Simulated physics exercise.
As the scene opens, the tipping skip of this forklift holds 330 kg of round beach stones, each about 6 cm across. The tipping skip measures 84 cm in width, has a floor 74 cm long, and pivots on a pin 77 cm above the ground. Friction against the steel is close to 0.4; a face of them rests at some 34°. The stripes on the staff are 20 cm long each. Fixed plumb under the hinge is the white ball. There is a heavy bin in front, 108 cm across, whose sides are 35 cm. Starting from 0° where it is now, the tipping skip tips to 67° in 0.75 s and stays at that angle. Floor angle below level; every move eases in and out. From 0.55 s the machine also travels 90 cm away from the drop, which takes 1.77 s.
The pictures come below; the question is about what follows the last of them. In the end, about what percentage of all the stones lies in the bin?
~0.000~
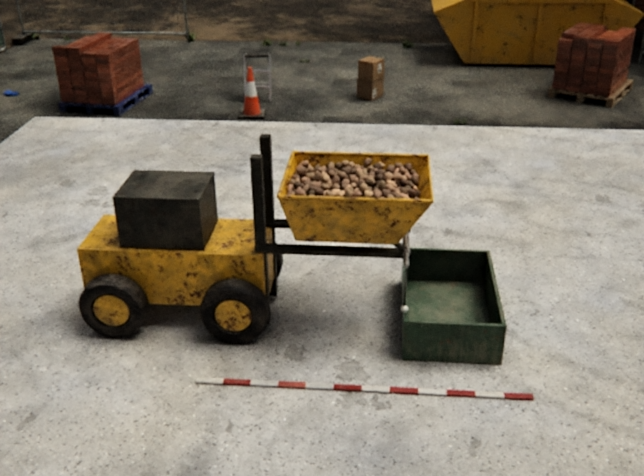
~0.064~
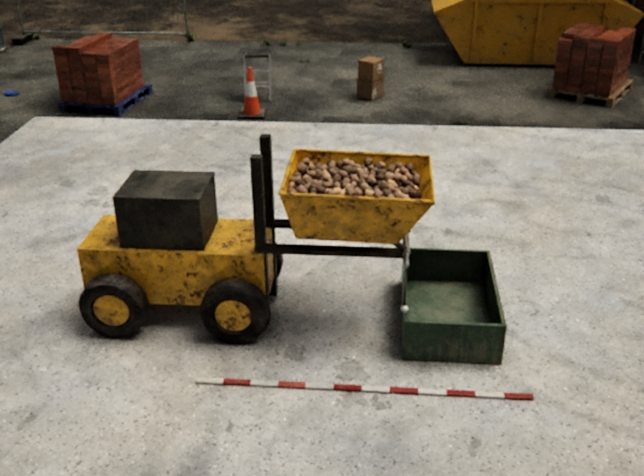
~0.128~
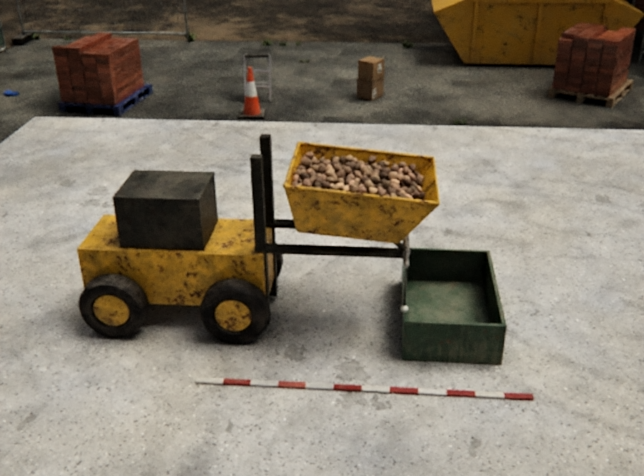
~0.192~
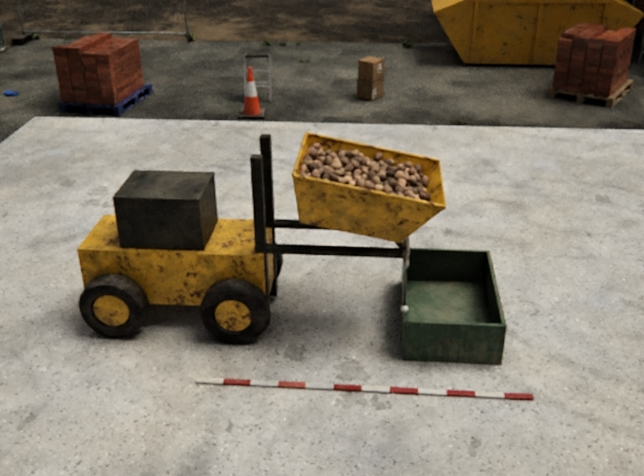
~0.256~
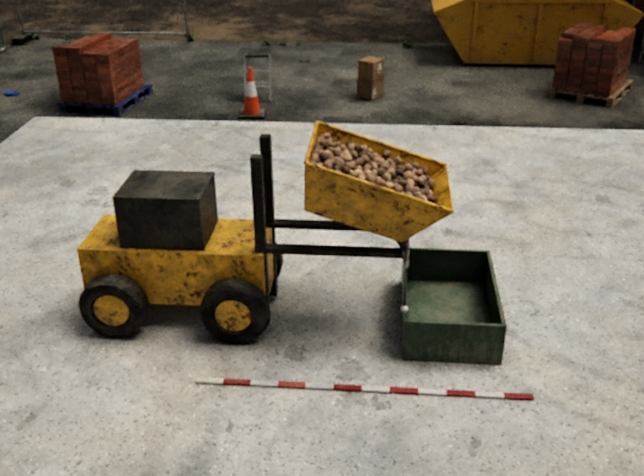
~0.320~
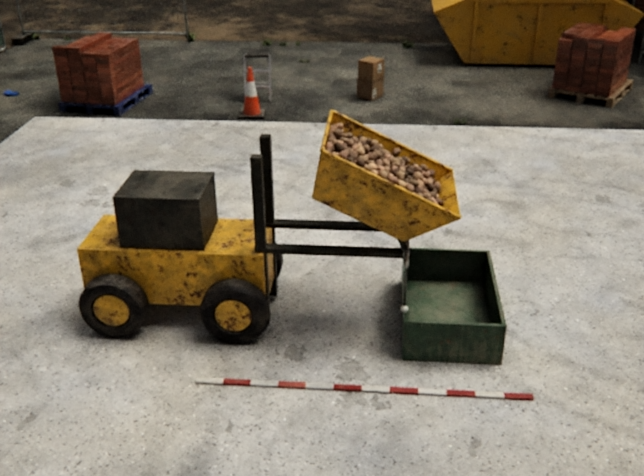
About 30 out of 100.
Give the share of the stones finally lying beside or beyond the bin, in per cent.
55%, roughly.
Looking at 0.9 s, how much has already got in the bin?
10 per cent or so by then.
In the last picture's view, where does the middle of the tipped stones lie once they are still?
(507, 320).
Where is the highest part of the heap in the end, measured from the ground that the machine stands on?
It rests some 22 cm higher than the ground the machine stands on.
After 0.6 s the floor is at 56°; 100 % in the tipping skip; the foremost stones are at (467, 225).
After 0.9 s the floor is at 67°; 82 % in the tipping skip, 10 % in the bin, 8 % beside or beyond the bin; the foremost stones are at (526, 275).
After 2.8 s the floor is at 67°; 8 % in the tipping skip, 7 % short of the bin, 30 % in the bin, 55 % beside or beyond the bin; the foremost stones are past the picture's edge.
After 5.1 s the floor is at 67°; 0 % in the tipping skip, 15 % short of the bin, 30 % in the bin, 55 % beside or beyond the bin; the foremost stones are past the picture's edge.
